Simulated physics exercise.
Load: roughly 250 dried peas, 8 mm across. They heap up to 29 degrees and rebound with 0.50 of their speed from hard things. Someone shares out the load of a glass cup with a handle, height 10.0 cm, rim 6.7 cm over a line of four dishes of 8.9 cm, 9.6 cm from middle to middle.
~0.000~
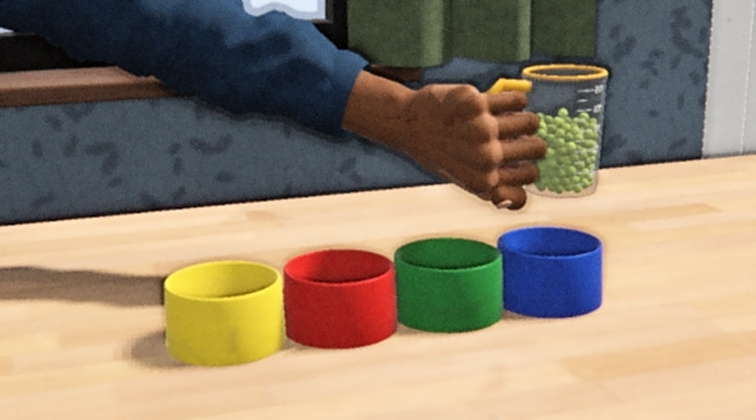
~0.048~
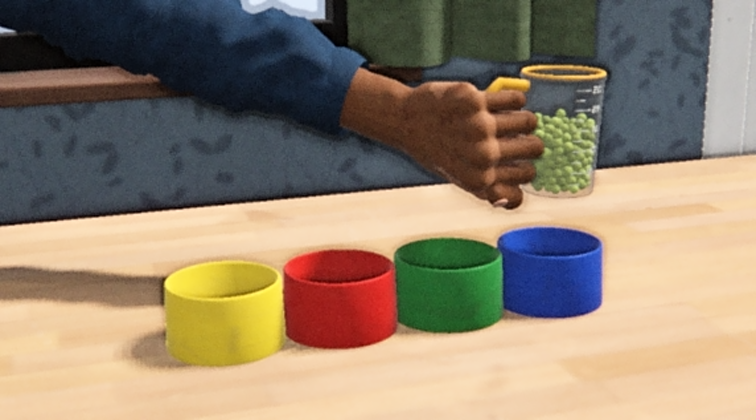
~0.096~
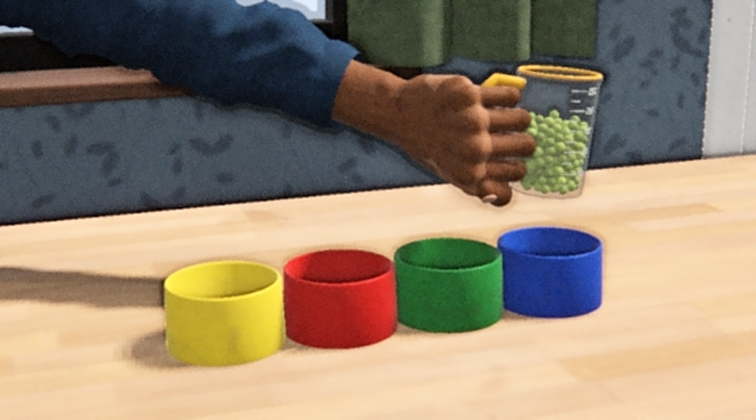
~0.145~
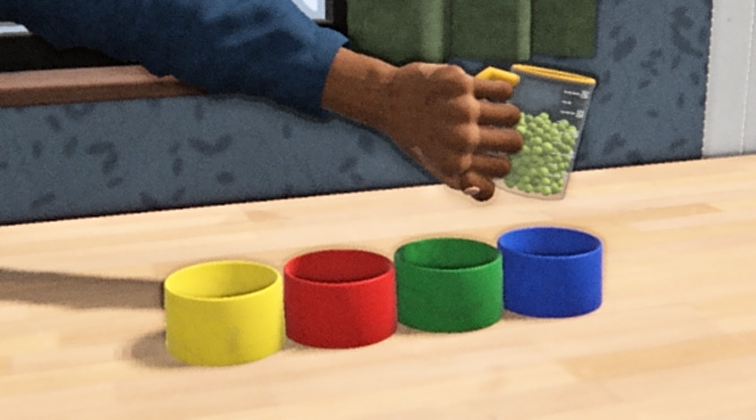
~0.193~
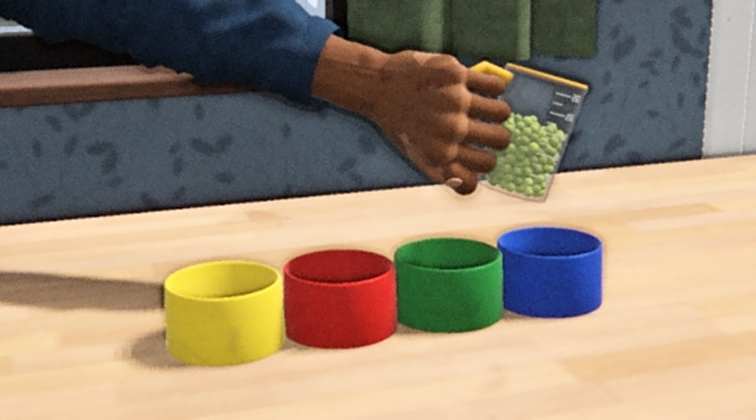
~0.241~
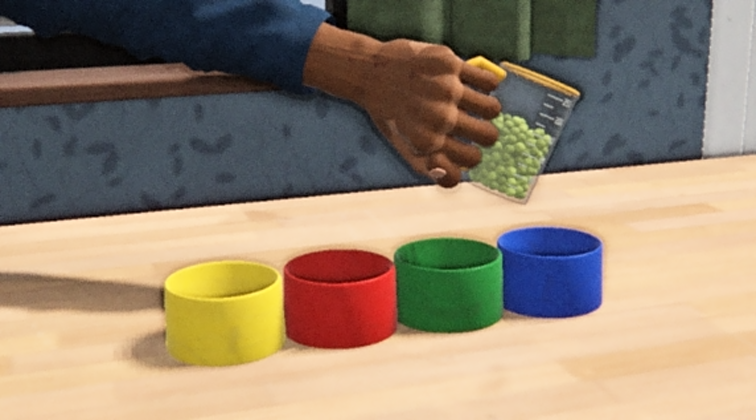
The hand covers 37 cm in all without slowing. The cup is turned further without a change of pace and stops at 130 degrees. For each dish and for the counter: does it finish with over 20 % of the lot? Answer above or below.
Red: Above, blue: Below, green: Below, yellow: Below, counter: Below.
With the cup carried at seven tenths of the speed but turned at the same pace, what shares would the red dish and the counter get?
In that case red 0; counter 10.
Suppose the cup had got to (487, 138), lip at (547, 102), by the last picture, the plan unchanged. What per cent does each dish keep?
Red 10; blue 0; green 0; yellow 80.
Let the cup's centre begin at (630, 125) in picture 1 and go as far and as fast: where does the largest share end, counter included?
Most goes to: Green.
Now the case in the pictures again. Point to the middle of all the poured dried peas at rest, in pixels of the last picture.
Around (341, 306).
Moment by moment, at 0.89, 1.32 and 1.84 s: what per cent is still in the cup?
In turn: 95, 0, 0.
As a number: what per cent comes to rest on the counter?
Some 5 per cent.
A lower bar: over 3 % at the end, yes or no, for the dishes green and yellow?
Green yes, yellow no.
After 0.89 s, tilt 111 degrees; cup holds 95 %.
Then, at 1.32 s, tilt 130 degrees; cup holds 0 %, red 90 %, green 5 %.
After 1.84 s, tilt 130 degrees; cup holds 0 %, red 90 %, green 5 %.
In the end, at 2.1 s, red 90 %, blue 0 %, green 5 %, yellow 0 %, counter 5 %.
